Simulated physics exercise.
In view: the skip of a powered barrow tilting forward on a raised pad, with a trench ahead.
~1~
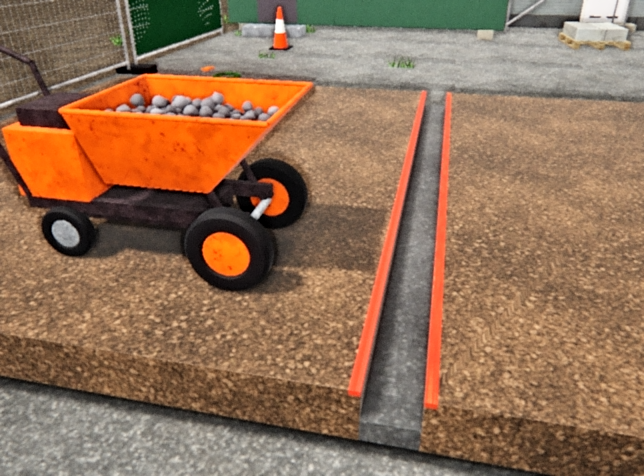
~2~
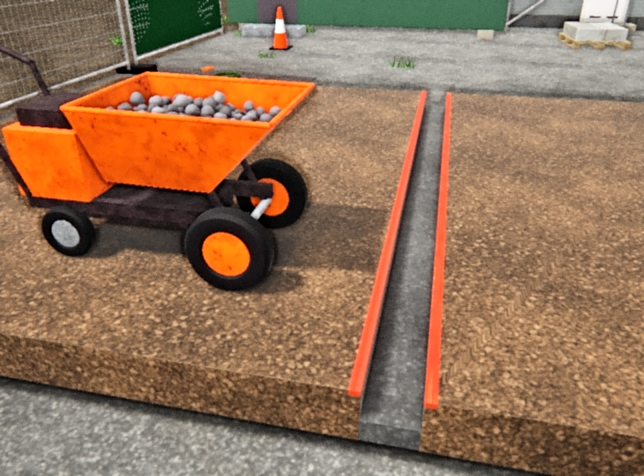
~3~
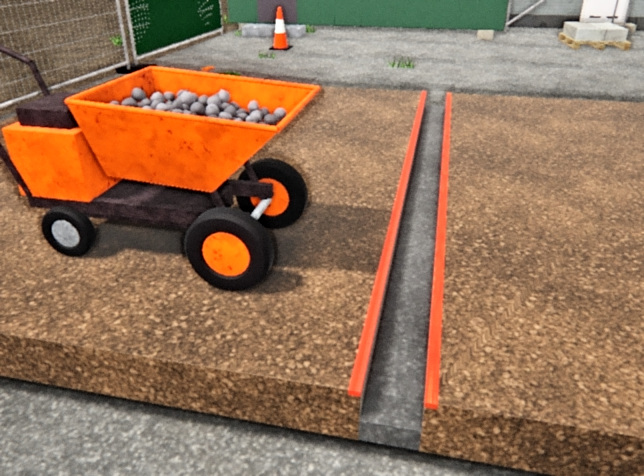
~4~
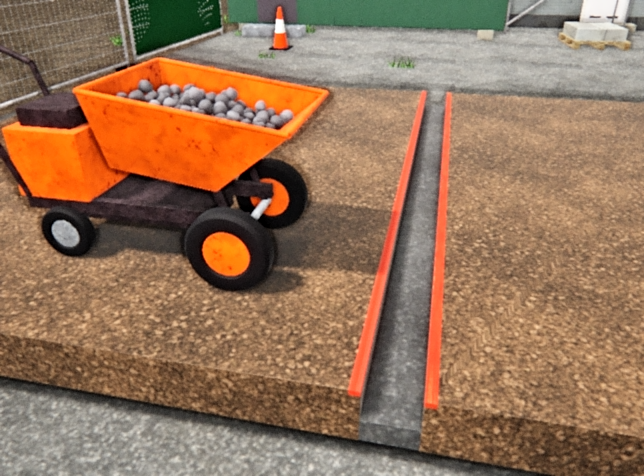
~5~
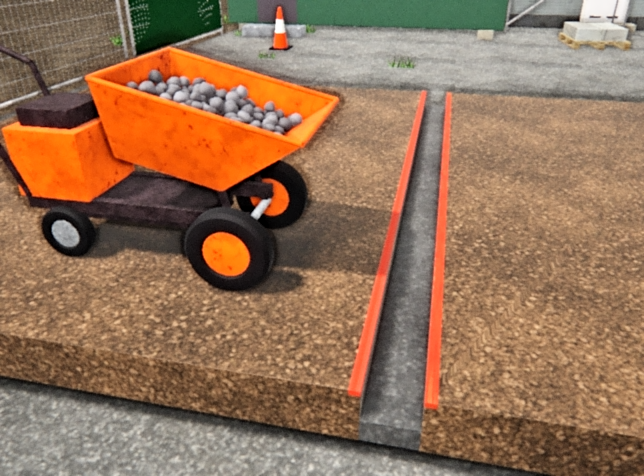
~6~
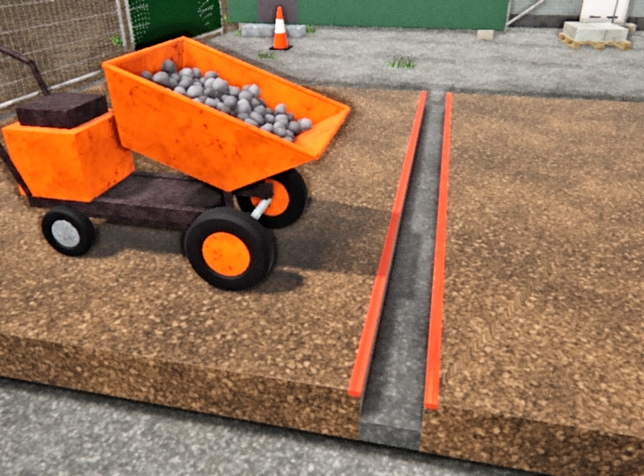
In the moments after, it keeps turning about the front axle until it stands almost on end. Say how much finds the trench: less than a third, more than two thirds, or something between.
The trench takes between a third and two thirds.
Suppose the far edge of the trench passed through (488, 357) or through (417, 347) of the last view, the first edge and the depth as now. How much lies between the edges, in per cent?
The first gives 90 %, the second 40 %.
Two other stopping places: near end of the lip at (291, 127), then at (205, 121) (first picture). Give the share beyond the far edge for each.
Near 40 % and 0 %.
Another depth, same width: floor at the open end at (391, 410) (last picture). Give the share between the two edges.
Close to 50 per cent.
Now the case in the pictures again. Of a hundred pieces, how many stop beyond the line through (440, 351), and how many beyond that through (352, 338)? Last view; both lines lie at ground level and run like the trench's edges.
Near 20 % and 80 %.
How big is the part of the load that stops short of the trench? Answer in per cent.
It comes to 5 per cent or so.
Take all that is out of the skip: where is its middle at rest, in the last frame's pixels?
Roughly at (417, 272).
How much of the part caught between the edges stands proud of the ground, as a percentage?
It comes to 30 per cent or so.
Shortly afterwards, skip tipped steeply; the whole lot in the skip.
Next, skip tipped right over; the bulk in the skip; only a few short of the trench; near a quarter in or heaped over the trench; only a few falling.
Some moments later, skip tipped right over; near a quarter in the skip; only a few short of the trench; near two thirds in or heaped over the trench; near a quarter beyond it.
In the end, skip tipped right over; a little in the skip; only a few short of the trench; near half in or heaped over the trench; near a quarter beyond it.
